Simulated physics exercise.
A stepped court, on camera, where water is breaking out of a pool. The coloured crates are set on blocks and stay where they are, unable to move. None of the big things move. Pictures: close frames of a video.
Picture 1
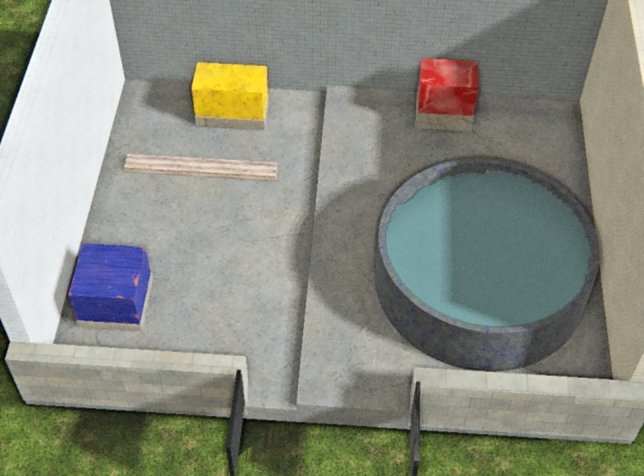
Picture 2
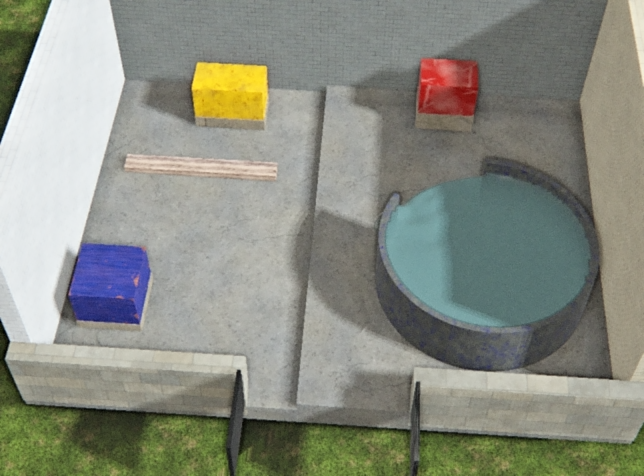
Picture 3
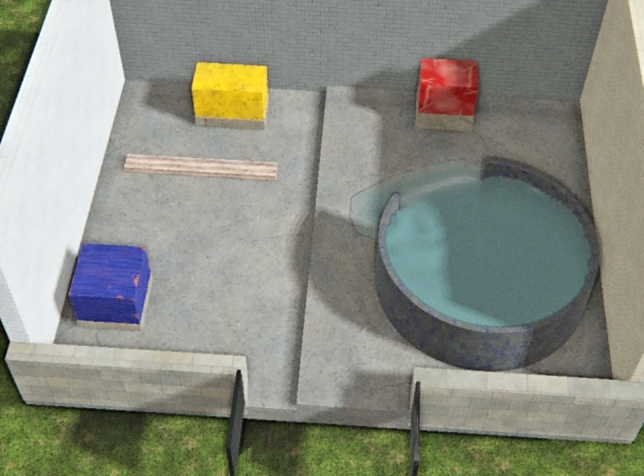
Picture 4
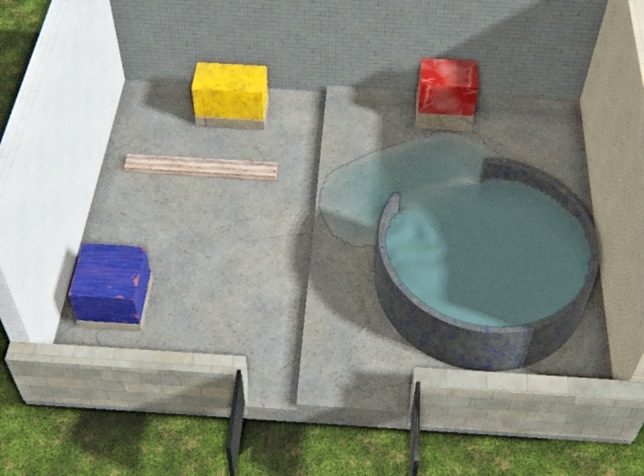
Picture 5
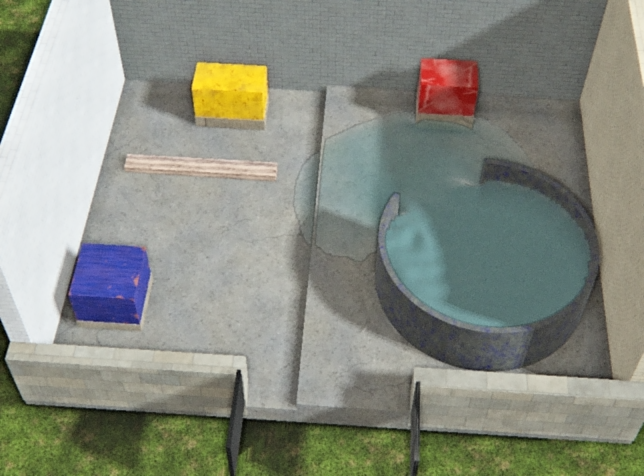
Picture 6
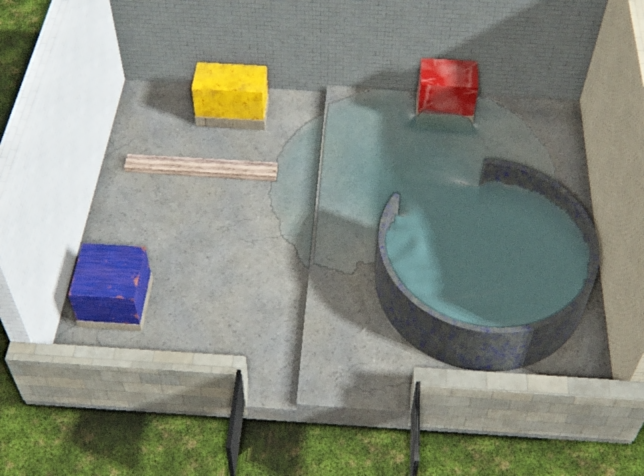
In a walled court, water pours through a gap in a round pool and spreads outward.
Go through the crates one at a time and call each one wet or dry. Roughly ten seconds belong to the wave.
The blue crate is wet. The yellow crate is wet. The red crate is wet.
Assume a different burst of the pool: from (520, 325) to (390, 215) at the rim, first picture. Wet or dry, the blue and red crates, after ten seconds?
Note: Blue crate is overtopped; red crate is left dry.
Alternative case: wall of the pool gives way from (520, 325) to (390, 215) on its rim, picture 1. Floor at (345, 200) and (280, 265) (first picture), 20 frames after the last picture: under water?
Waterless, submerged.
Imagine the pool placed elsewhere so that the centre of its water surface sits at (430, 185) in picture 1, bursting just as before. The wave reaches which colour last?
The crate marked blue.
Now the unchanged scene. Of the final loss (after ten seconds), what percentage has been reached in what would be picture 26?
Something close to 0 percent by that point.
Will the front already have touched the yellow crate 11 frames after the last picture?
Yellow crate wet.
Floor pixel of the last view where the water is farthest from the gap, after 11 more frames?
Farthest reach: About (125, 81).
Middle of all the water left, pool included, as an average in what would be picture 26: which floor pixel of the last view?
Close to (371, 192).
A moment on, water covers 40 % of the floor; the blue crate not reached, the yellow crate water round its plinth, the red crate water round its plinth.
Next, water covers 50 % of the floor; the blue crate not reached, the yellow crate water round its plinth, the red crate water round its plinth.
Then, water covers 60 % of the floor; the blue crate water round its plinth, the yellow crate water round its plinth, the red crate water round its plinth.
Later, water covers 90 % of the floor; the blue crate water round its plinth, the yellow crate water round its plinth, the red crate water round its plinth.
In the end, water covers 100 % of the floor; the blue crate was topped, the yellow crate was topped, the red crate was topped.
